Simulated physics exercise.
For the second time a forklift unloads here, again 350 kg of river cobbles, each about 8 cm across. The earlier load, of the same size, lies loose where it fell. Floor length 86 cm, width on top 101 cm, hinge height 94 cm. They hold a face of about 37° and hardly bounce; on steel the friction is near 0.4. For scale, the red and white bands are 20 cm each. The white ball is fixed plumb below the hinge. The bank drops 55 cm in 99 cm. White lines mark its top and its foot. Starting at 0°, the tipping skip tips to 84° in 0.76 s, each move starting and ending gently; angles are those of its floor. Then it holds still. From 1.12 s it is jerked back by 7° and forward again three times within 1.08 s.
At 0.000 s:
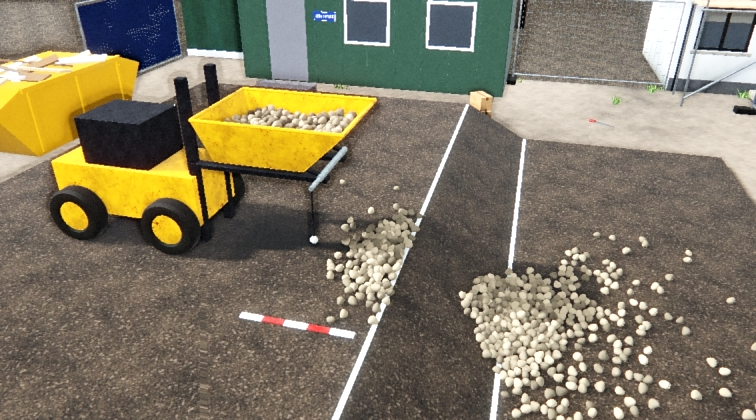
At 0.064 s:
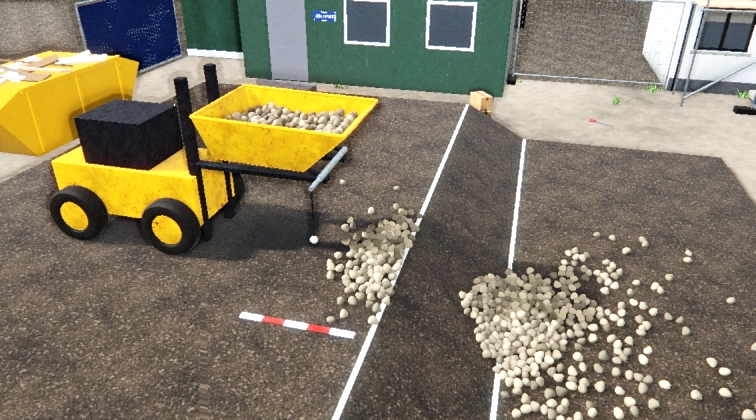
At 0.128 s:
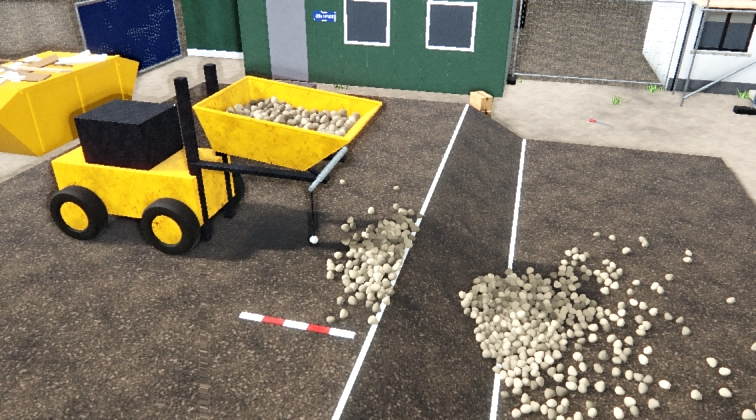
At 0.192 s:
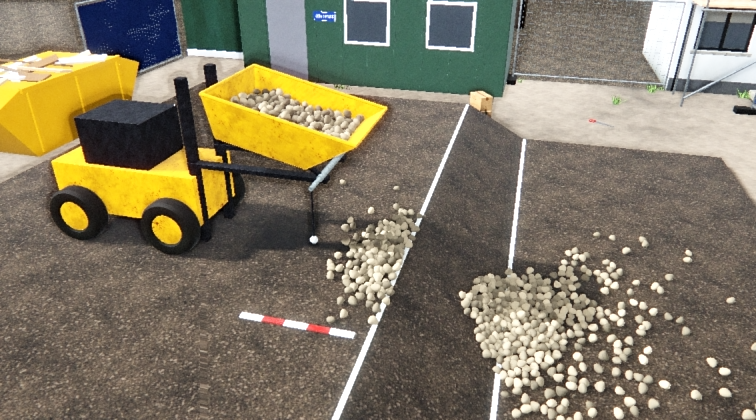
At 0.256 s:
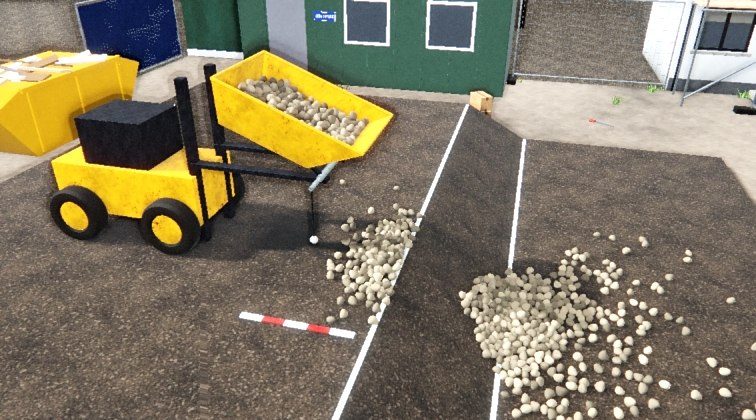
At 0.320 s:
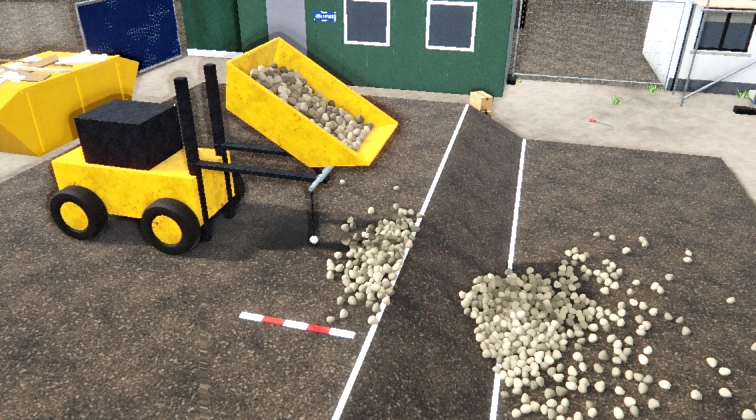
In a paved yard, a yellow forklift steadily tilts its skip of pale stones rightward.
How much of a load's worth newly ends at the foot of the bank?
Close to 81 parts in a hundred.
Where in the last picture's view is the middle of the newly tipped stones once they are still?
Their middle is at about (527, 321).
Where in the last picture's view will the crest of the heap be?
Around (379, 247).
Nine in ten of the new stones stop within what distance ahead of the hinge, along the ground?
About 270 cm.
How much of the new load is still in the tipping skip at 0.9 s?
About 80 per cent.
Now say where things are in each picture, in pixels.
In the first picture, lip at (344, 136), floor tilted 0°, highest stones at (324, 117). The earlier load is highest near (377, 258), 10 cm above ground level, 40 % on the top or the slope, 58 % at the foot of the bank.
In the second picture, the tipping skip is at 2°, its lip at (345, 137); the top of the load is at (310, 116); the stones move at 0.5 m/s on average.
In the third picture, the tipping skip is at 6°, its lip at (350, 141); the top of the load is at (264, 107); the stones move at 0.9 m/s on average.
In the fourth picture, the tipping skip is at 13°, its lip at (356, 146); the top of the load is at (262, 99); the stones move at 1.2 m/s on average.
In the fifth picture, lip at (363, 154), floor tilted 22°, highest stones at (262, 85); the stones move at 1.4 m/s on average.
In the sixth picture, the tipping skip is at 32°, its lip at (369, 164); the top of the load is at (269, 72); the stones move at 1.7 m/s on average.
After 0.6 s the floor is at 71°; in per cent of one load, 100 in the tipping skip, 40 on the top or the slope, 58 at the foot of the bank; the foremost stones are at (731, 341).
After 0.9 s the floor is at 84°; in per cent of one load, 78 in the tipping skip, 61 on the top or the slope, 58 at the foot of the bank; the foremost stones are at (731, 341).
After 2.7 s the floor is at 84°; in per cent of one load, 0 in the tipping skip, 59 on the top or the slope, 139 at the foot of the bank; the foremost stones are past the picture's edge.
After 5.1 s the floor is at 84°; in per cent of one load, 0 in the tipping skip, 59 on the top or the slope, 139 at the foot of the bank; the foremost stones are past the picture's edge. Net gain at the foot of the bank, 81.
